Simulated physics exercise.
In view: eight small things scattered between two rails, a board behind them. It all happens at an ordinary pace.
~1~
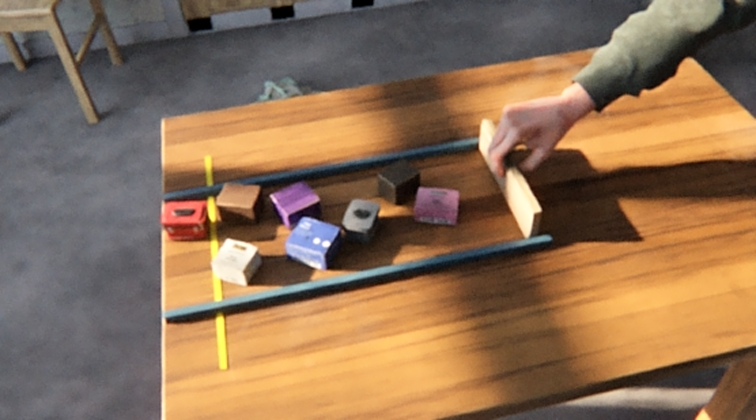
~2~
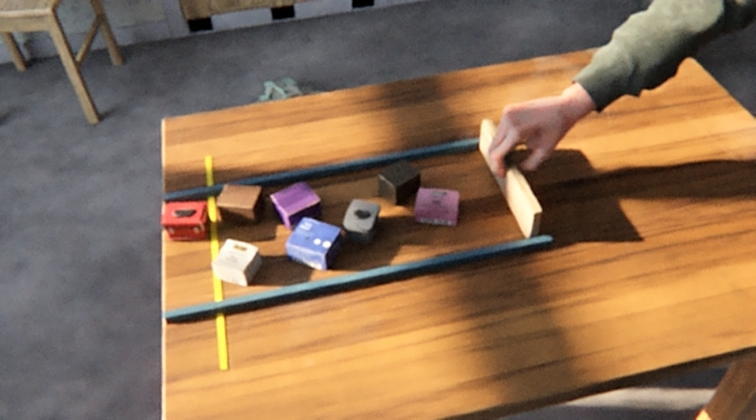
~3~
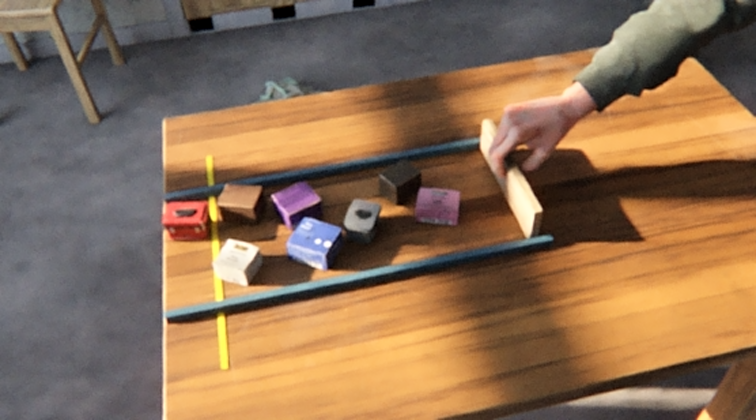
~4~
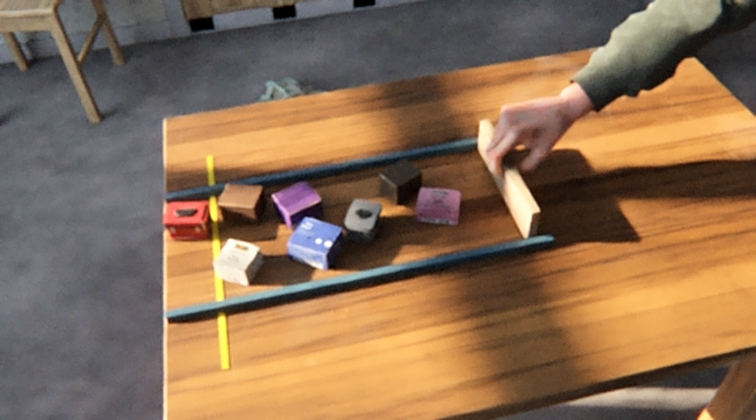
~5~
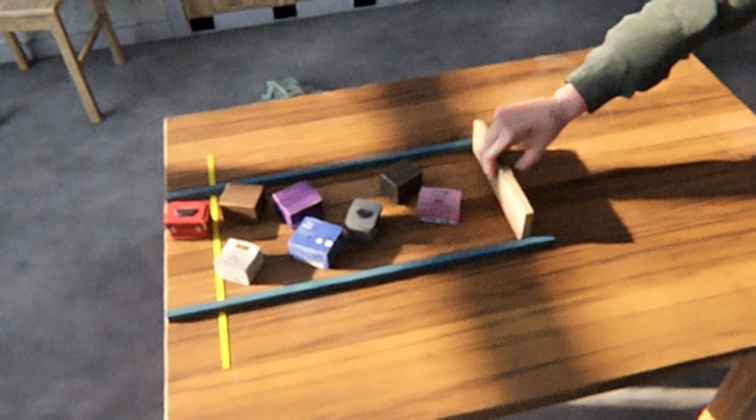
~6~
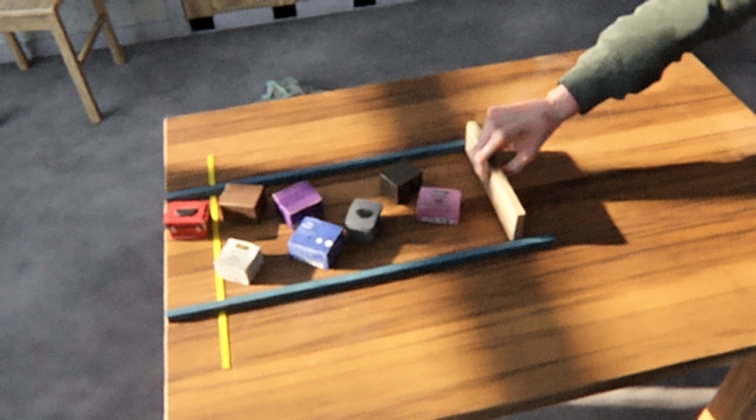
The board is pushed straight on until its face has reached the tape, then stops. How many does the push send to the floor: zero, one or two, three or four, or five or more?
The number that fall off is five or more.
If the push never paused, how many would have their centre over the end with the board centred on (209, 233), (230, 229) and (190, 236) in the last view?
It would be 5, 2 and 5.
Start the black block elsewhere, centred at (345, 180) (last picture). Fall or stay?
Then it is kept.
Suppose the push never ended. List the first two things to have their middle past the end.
They are the red case, the brown block.
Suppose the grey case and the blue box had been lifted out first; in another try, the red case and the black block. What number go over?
Fallen: 3, and 3 in the other try.
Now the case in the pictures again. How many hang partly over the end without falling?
The number is 0.
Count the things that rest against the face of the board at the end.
In contact: 3.
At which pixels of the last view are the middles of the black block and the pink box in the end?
About (195, 213), and the other about (192, 255).
Early on, none off yet; red case at rest near (190, 221); white box at rest near (239, 262); brown block at rest near (243, 203).
A while later, none off yet; red case travelled a little near (173, 225); white box at rest near (239, 262); brown block travelled about its own width near (213, 210).
Finally, the number that fall off is five or more; lost, grey case, purple box, brown block, white box and red case.
